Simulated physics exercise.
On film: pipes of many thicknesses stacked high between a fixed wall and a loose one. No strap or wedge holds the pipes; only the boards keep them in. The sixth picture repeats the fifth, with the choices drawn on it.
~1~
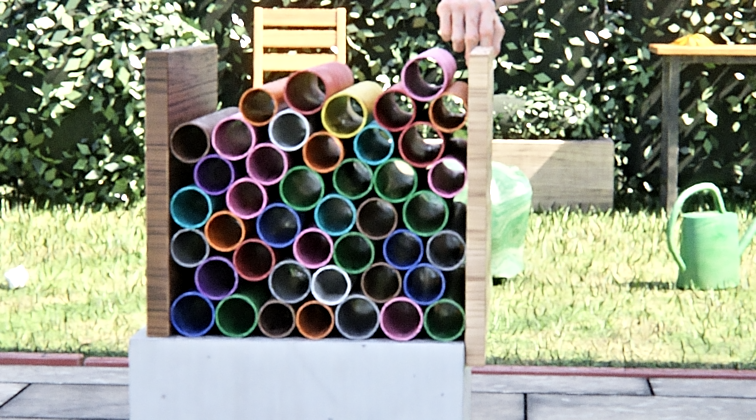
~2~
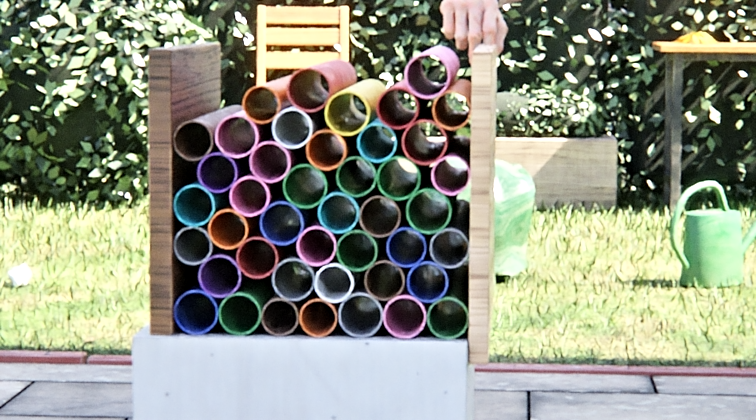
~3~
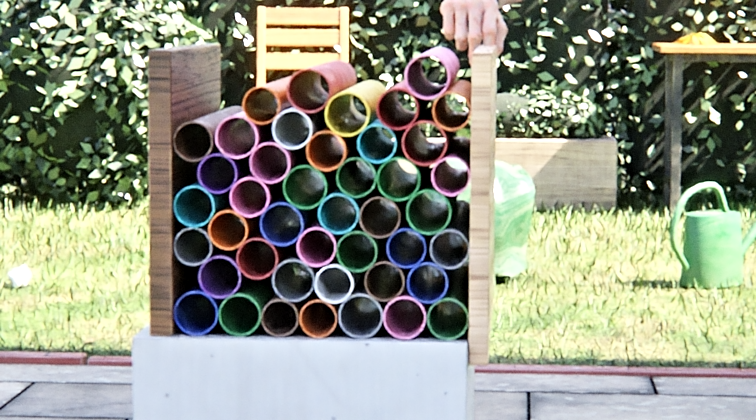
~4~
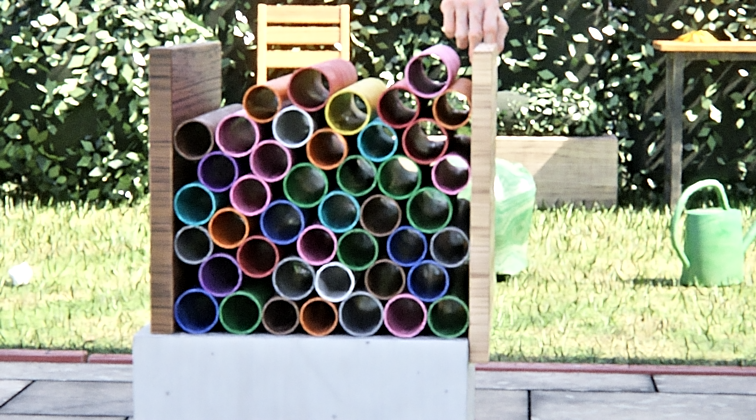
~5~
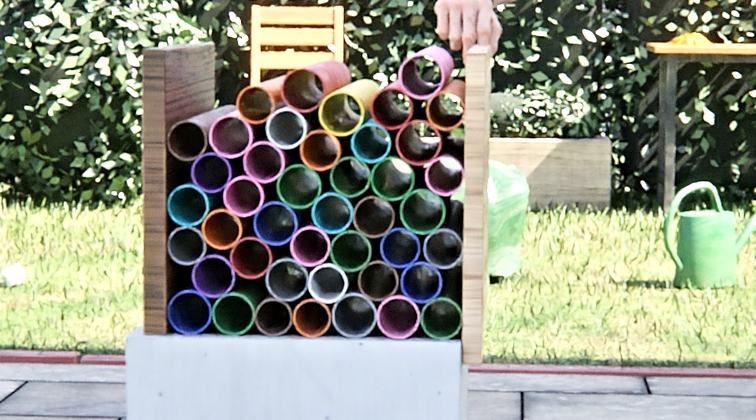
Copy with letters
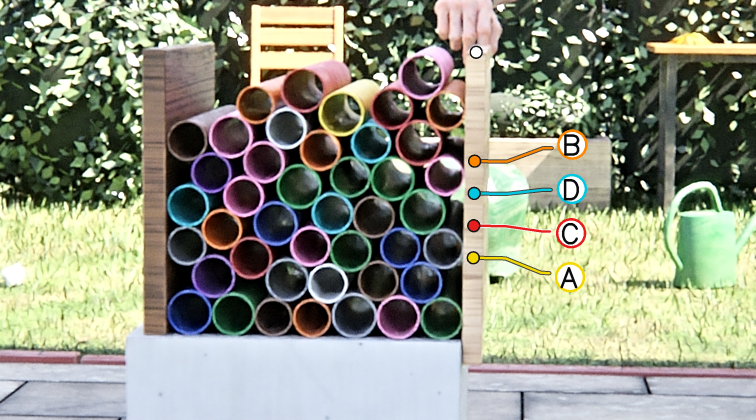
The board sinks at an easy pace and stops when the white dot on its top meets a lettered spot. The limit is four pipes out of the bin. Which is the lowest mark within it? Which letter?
Down to D.
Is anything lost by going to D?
Yes, at D.
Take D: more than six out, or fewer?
Fewer than six.
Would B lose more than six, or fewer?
At B, fewer than six.
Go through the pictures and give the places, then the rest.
In the first picture, a green pipe (302, 188); an orange pipe (323, 152).
In the second picture, an orange pipe (326, 150); an orange pipe (452, 111).
In the third picture, a red pipe (309, 91); side board (484, 191).
In the fourth picture, a pink pipe (405, 316).
In the fifth picture, a grey pipe (443, 249); a pink pipe (311, 247).
On the marked copy, A at (473, 258); B at (475, 161); C at (474, 226); D at (474, 193); the white dot at (476, 52).
Taking D. A third of the way, top of the board (465, 117).
Two thirds of the way, top of the board (464, 190).
When it is over, top of the board (464, 192), two out over the board.
As for the rest, A five out over the board; B two out over the board; C five out over the board.
